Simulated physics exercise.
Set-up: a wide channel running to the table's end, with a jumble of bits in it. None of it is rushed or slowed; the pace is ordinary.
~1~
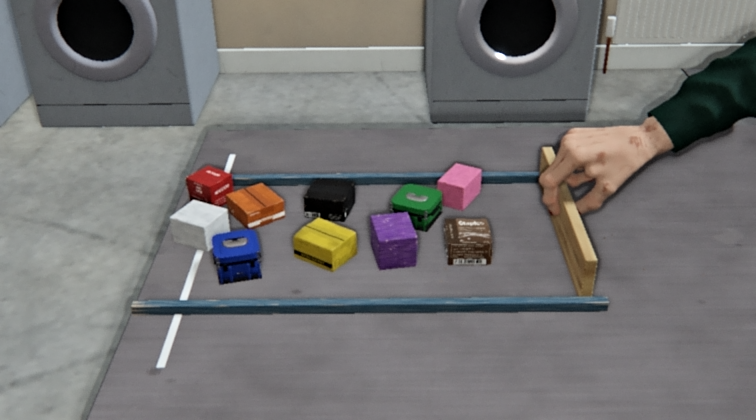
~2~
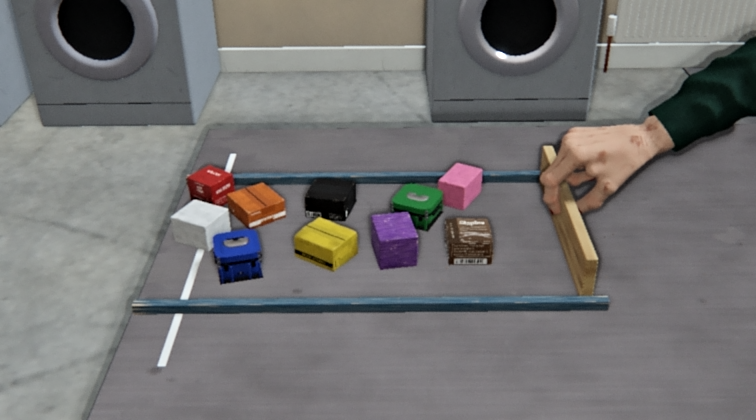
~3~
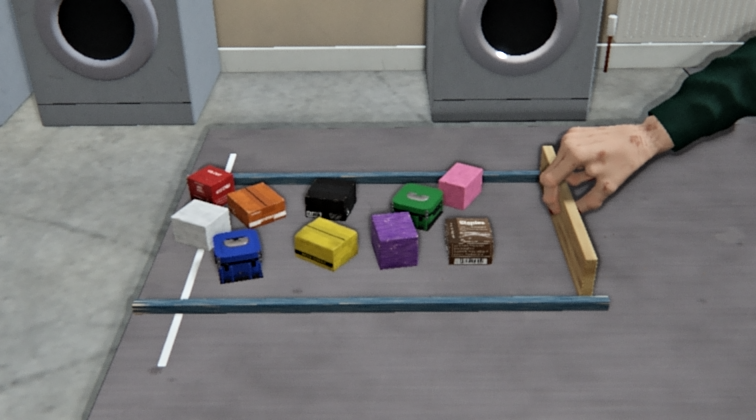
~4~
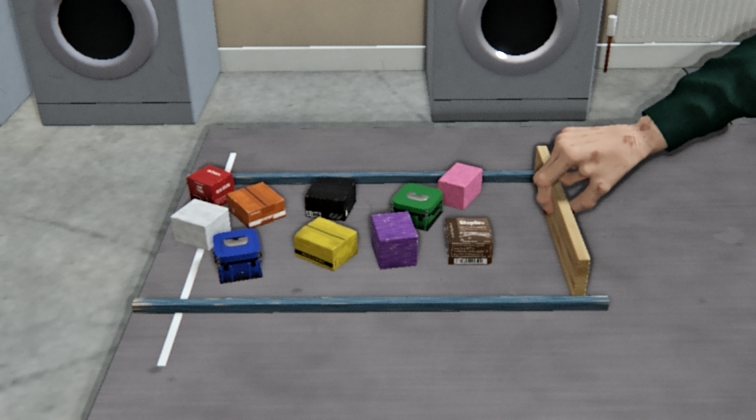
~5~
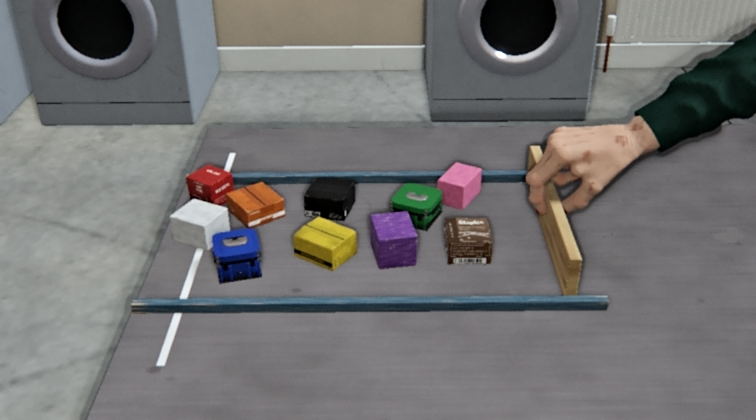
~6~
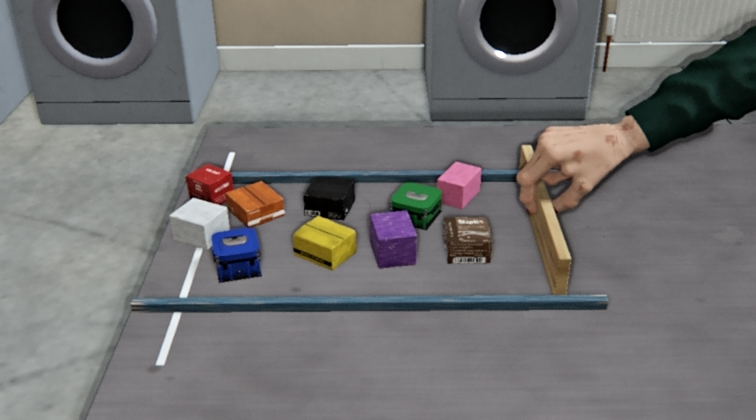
Hand sliding a wooden board slightly left between two blue rails, the scattered coloured blocks and cases beside it staying still.
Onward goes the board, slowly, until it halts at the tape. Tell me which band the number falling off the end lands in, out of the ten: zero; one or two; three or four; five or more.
It lands in the five or more band.
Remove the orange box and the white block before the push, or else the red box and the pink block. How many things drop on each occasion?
First 4, second 4.
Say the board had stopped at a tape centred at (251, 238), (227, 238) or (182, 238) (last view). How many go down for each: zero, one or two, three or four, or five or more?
In order: Either three or four, three to four, 5 or more.
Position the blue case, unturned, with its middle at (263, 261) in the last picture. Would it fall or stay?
From that start, the object then is safe.
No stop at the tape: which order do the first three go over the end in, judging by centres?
First the white block, next the yellow box, then the red box.
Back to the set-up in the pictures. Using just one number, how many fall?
6, precisely.
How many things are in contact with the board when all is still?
The count is 4.
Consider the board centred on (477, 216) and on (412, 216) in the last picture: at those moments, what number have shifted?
Note: First position 2; second position 5.
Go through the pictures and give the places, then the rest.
The first frame shows red box (211, 188); white block (200, 226); blue case (237, 256); board (564, 217); tape (204, 240).
The second frame shows white block (201, 225); green case (417, 207).
The third frame shows blue case (238, 256); pink block (460, 186).
The fourth frame shows red box (212, 187); purple block (394, 240).
The fifth frame shows white block (201, 225); board (551, 216).
The sixth frame shows red box (210, 186); white block (200, 224); blue case (237, 254); board (541, 215); tape (203, 238).
Soon after, none off yet; red box at rest near (210, 186); white block at rest near (200, 224); blue case at rest near (237, 254).
Then, none off yet; red box at rest near (210, 186); white block moving near (192, 223); blue case moved a little near (214, 258).
Further on, one off so far; red box moved about its own width near (180, 183); white block on its side near (139, 264); blue case moved about its own width near (188, 271).
At rest, the number that fall off is five or more; fallen, purple block, yellow box, black box, orange box, white block and red box.
